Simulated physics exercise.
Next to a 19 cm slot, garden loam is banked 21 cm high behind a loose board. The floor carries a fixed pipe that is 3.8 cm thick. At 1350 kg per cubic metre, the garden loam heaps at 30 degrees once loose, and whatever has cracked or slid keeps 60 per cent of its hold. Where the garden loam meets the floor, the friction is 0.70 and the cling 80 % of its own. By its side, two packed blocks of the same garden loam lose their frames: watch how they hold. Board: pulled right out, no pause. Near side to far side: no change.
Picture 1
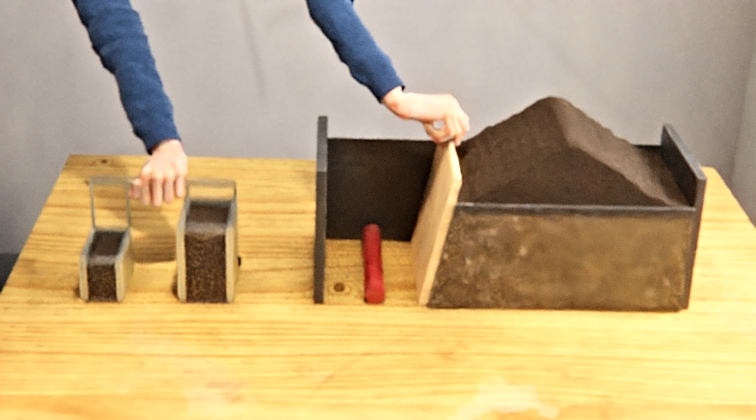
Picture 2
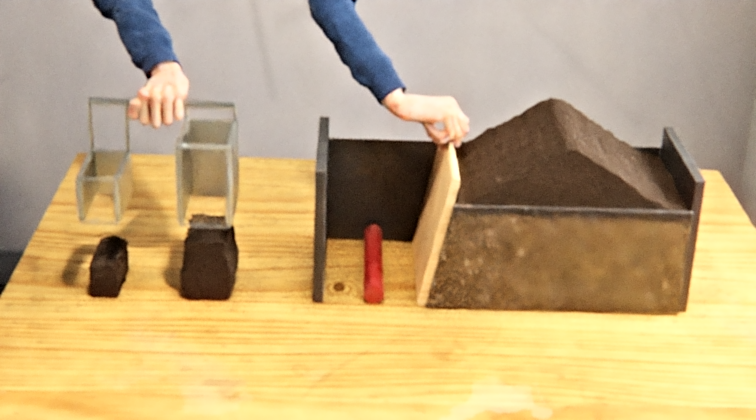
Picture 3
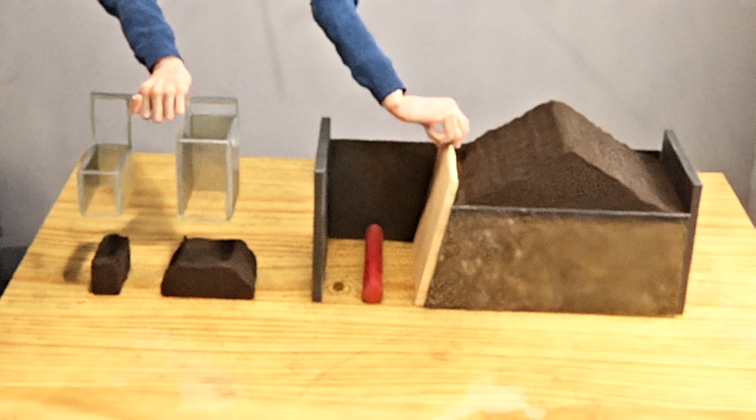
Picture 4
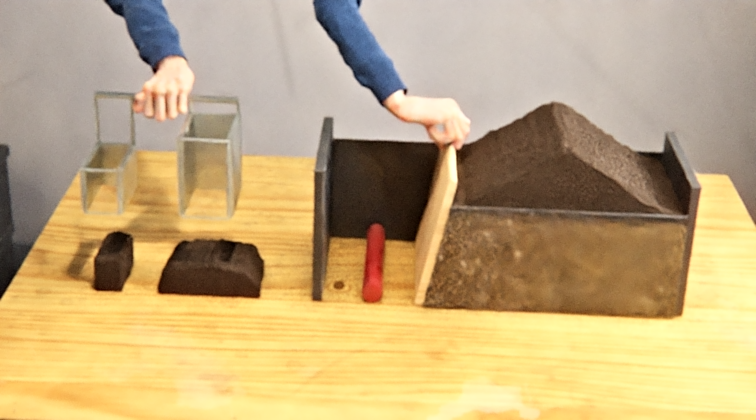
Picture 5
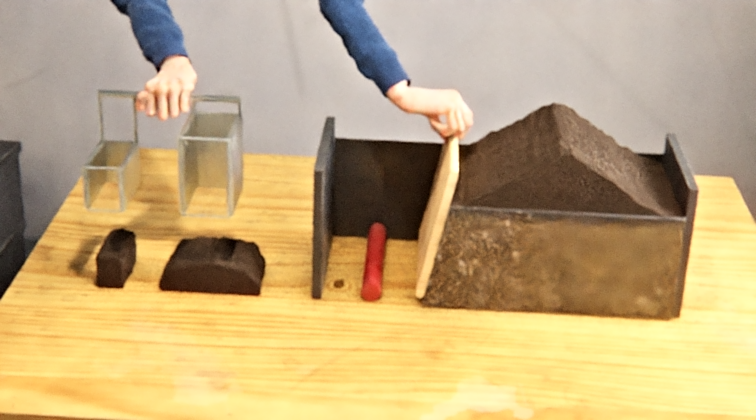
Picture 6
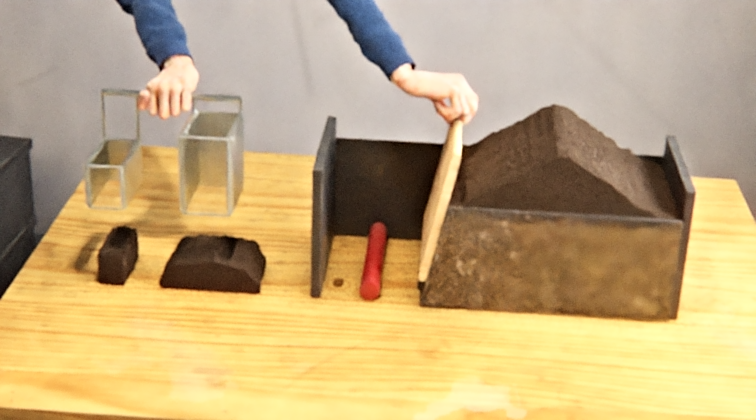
On a wooden table, hands lift two moulds, the taller soil block slumps, and a board shifts.
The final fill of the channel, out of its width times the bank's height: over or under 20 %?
Look for a value that tops 20 %.
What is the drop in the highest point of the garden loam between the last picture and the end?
5.0 cm.
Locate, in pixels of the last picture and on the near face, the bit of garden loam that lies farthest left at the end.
Pixel: Approx. (366, 270).
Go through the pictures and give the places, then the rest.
Top of the board at (456, 203), not yet moved; top of the garden loam at (568, 149); blocks stand 6.9 cm, 14 cm (left to right), in the first frame.
Top of the board at (454, 204), not yet moved; top of the garden loam at (566, 151); blocks stand 6.9 cm, 12 cm (left to right), in the second frame.
Top of the board at (452, 205), not yet moved; top of the garden loam at (563, 154); blocks stand 6.8 cm, 7.0 cm (left to right), in the third frame.
Top of the board at (451, 205), not yet moved; top of the garden loam at (562, 155); blocks stand 6.8 cm, 6.4 cm (left to right), in the fourth frame.
Top of the board at (452, 196), moved 1.9 cm; top of the garden loam at (559, 156); blocks stand 6.8 cm, 6.4 cm (left to right), in the fifth frame.
Top of the board at (455, 179), moved 5.5 cm; top of the garden loam at (557, 158); blocks stand 6.8 cm, 6.4 cm (left to right), in the sixth frame.
Then, 0.31 s after the last picture, the face still stands, with nothing on top of the pipe; the channel is 0 % full.
Then, 0.68 s after the last picture, the fallen stuff reaches 18 % of the way across, with nothing on top of the pipe; the channel is 8 % full.
Then, 1.05 s after the last picture, the fallen stuff reaches 53 % of the way across, with 4.4 cm on top of the pipe; the channel is 27 % full.
Then, 1.42 s after the last picture, the fallen stuff reaches 55 % of the way across, with 4.2 cm on top of the pipe; the channel is 27 % full.
Then, 1.47 s after the last picture, at the end, the fallen stuff reaches 55 % of the way across, with 4.2 cm on top of the pipe; the channel is 27 % full.
